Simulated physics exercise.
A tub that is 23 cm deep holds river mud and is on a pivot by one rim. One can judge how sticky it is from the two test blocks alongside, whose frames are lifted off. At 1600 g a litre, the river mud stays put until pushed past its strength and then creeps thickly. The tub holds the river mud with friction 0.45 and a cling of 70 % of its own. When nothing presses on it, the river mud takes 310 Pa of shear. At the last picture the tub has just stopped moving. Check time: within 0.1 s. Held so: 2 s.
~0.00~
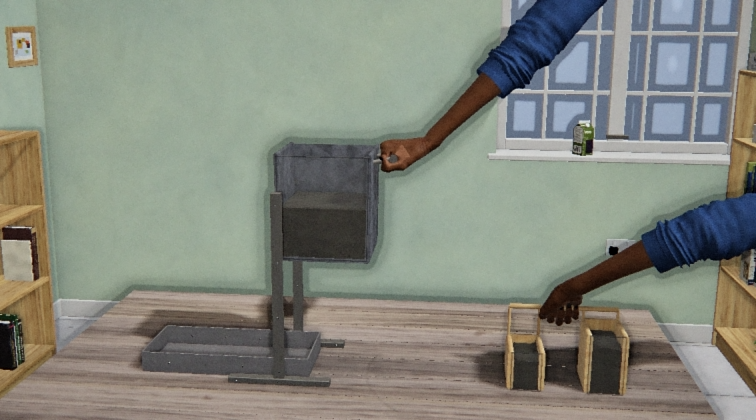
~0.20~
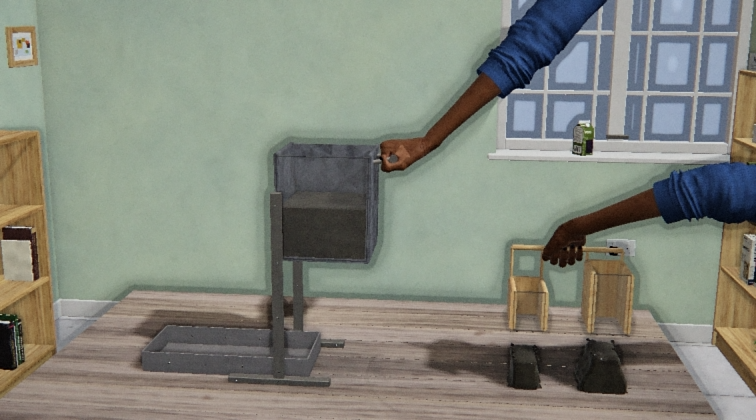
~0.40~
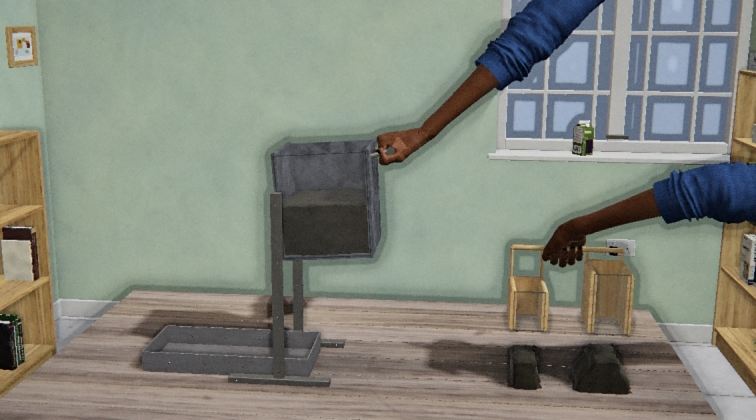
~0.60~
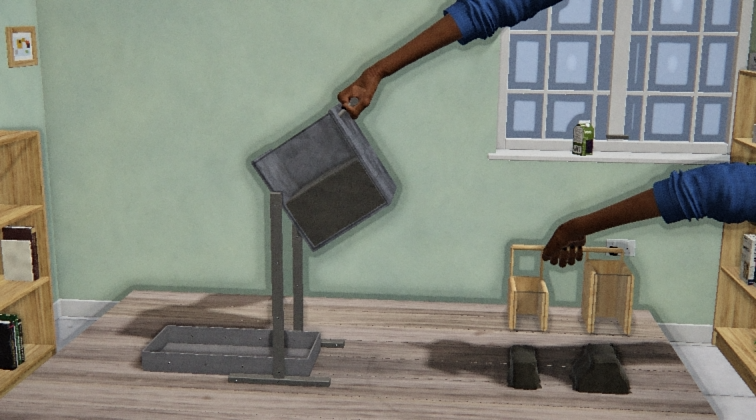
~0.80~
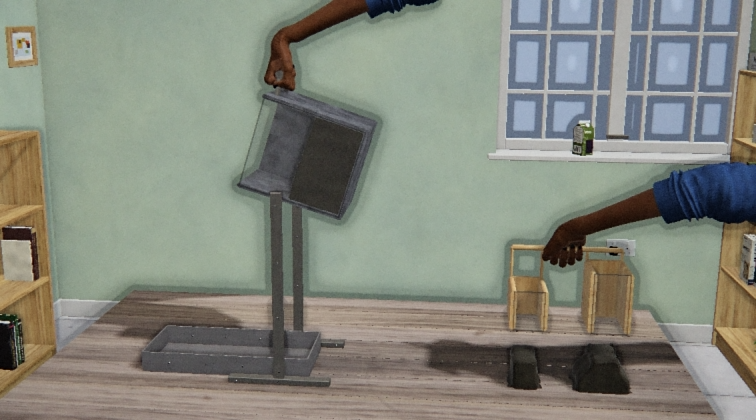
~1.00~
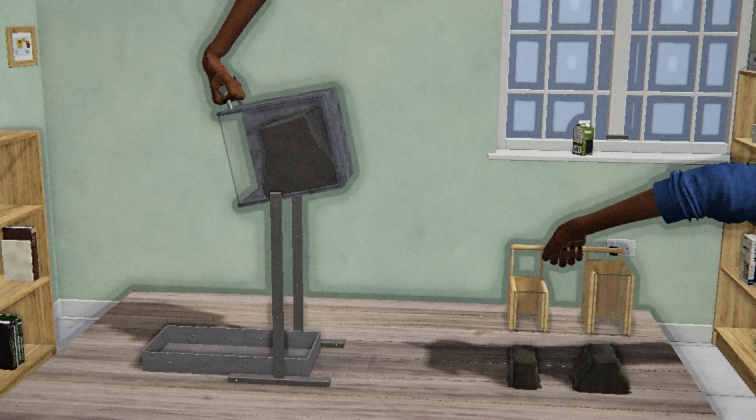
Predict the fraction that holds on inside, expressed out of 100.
Around 45 out of 100.
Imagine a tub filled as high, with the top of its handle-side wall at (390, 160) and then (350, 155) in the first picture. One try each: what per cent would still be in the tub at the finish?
The first would keep 35 percent and the second 55 percent.
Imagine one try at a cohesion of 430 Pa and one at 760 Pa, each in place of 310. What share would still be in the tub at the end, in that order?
Respectively, close to 50 % and close to 75 %.
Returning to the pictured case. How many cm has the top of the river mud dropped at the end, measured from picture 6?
Roughly 12 cm.
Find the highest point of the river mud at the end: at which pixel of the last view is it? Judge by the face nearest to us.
About (304, 169).
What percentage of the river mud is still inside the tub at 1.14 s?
Close to 85 in a hundred.
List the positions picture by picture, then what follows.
Handle-side rim at (367, 157), tilt 0 degrees; crest of the river mud at (360, 209); block heights 7.5 cm, 12 cm (left to right), in the first frame.
Handle-side rim at (367, 157), tilt 0 degrees; crest of the river mud at (360, 209); block heights 7.3 cm, 9.2 cm (left to right), in the second frame.
Handle-side rim at (364, 151), tilt 4 degrees; crest of the river mud at (362, 204); block heights 7.2 cm, 8.3 cm (left to right), in the third frame.
Handle-side rim at (328, 113), tilt 34 degrees; crest of the river mud at (354, 162); block heights 7.2 cm, 8.3 cm (left to right), in the fourth frame.
Handle-side rim at (264, 99), tilt 73 degrees; crest of the river mud at (320, 120); block heights 7.2 cm, 8.3 cm (left to right), in the fifth frame.
Handle-side rim at (219, 117), tilt 102 degrees; crest of the river mud at (305, 116); block heights 7.2 cm, 8.3 cm (left to right), in the sixth frame.
After 1.14 s, the tub is at 102 degrees and holds 86 %.
After 1.31 s, the tub is at 102 degrees and holds 51 %.
After 1.48 s, the tub is at 102 degrees and holds 45 %.
After 1.65 s, the tub is at 102 degrees and holds 45 %.
After 3.00 s, the tub is at 102 degrees and holds 45 %.
